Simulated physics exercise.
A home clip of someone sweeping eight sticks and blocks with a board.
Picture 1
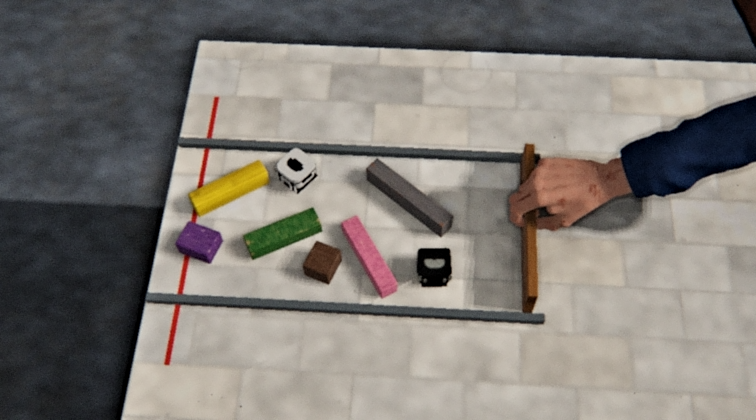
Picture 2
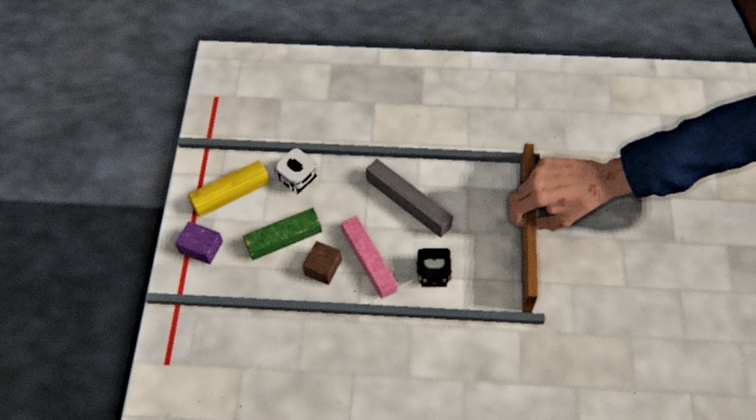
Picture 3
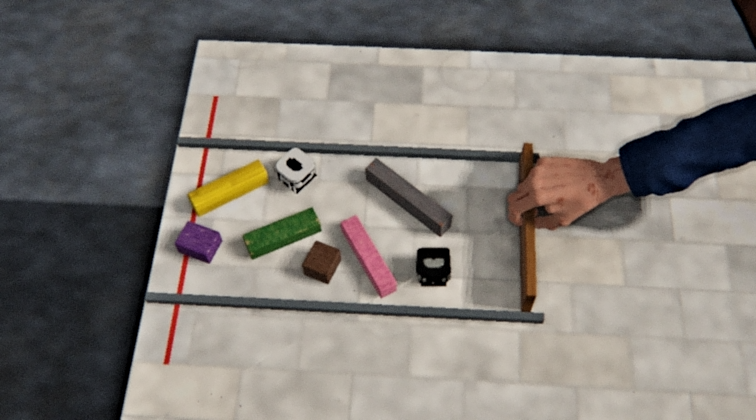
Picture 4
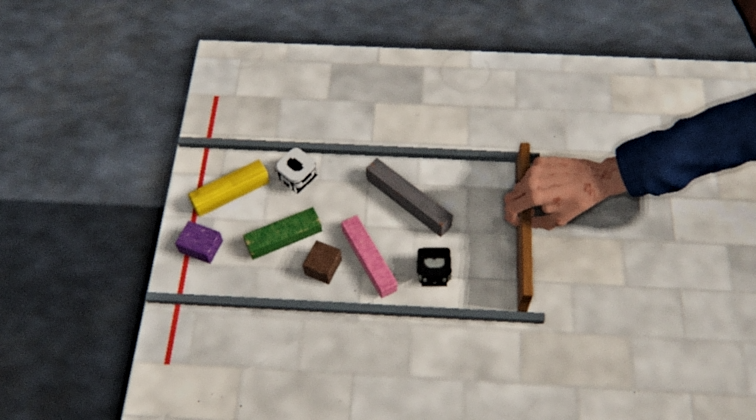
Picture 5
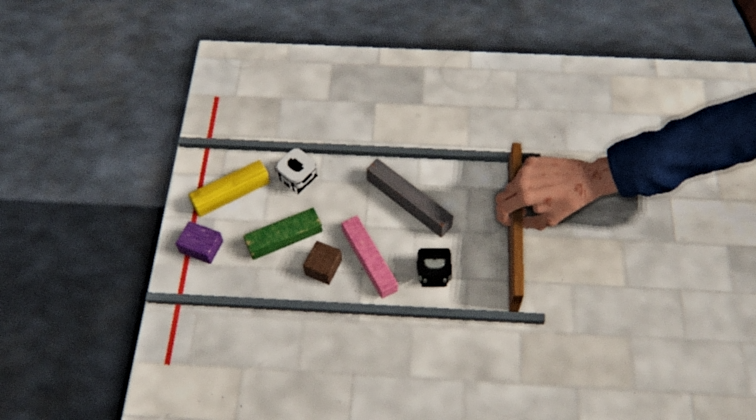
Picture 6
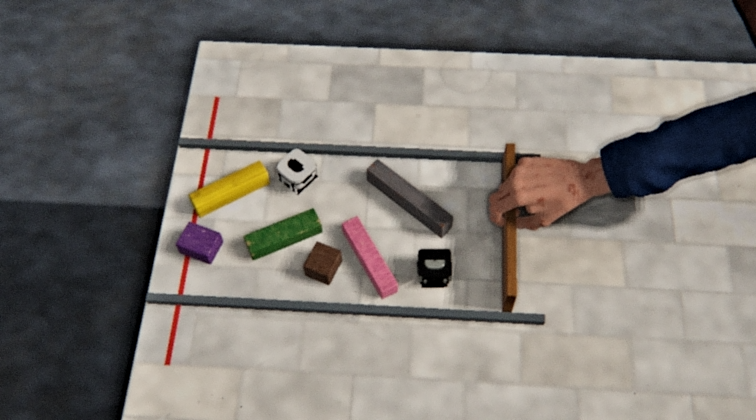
A hand in a dark blue sleeve grips an upright brown board at the right of a pale tiled surface, seen from above at an angle. Between two grey rails lie a yellow stick, purple block and white case at left, green, brown and pink pieces centrally, and a grey bar and black case at right, with a red line crossing the left end. The hand slides the board slightly left; the pieces and camera stay still.
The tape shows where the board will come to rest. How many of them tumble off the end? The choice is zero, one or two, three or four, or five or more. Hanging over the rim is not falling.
Here the number that fall off is five or more.
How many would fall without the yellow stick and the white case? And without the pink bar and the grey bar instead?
4 in the first case, 4 in the second.
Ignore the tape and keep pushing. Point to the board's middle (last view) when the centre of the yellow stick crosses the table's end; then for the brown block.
Its middle is around (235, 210) and around (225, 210).
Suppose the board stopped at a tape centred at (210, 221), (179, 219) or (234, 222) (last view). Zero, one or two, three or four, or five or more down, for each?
The falls would be three or four; 5 or more; just one or two.
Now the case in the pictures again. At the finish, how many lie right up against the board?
That makes 2.
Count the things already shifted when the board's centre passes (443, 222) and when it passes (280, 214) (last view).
2 and 8.
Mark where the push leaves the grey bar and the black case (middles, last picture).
The grey bar stops around (190, 185); the black case around (170, 253).
A little later, none off yet; purple block at rest near (200, 243); yellow stick at rest near (230, 189); green bar at rest near (284, 234).
Next, none off yet; purple block at rest near (197, 243); yellow stick at rest near (230, 189); green bar shifted a little near (250, 231).
Later still, one off so far; purple block on its side near (140, 259); yellow stick shifted about its own width near (178, 195); green bar shifted about its own width near (183, 219).
When it is over, the number that fall off is five or more; down, pink bar, brown block, white case, green bar, yellow stick and purple block.
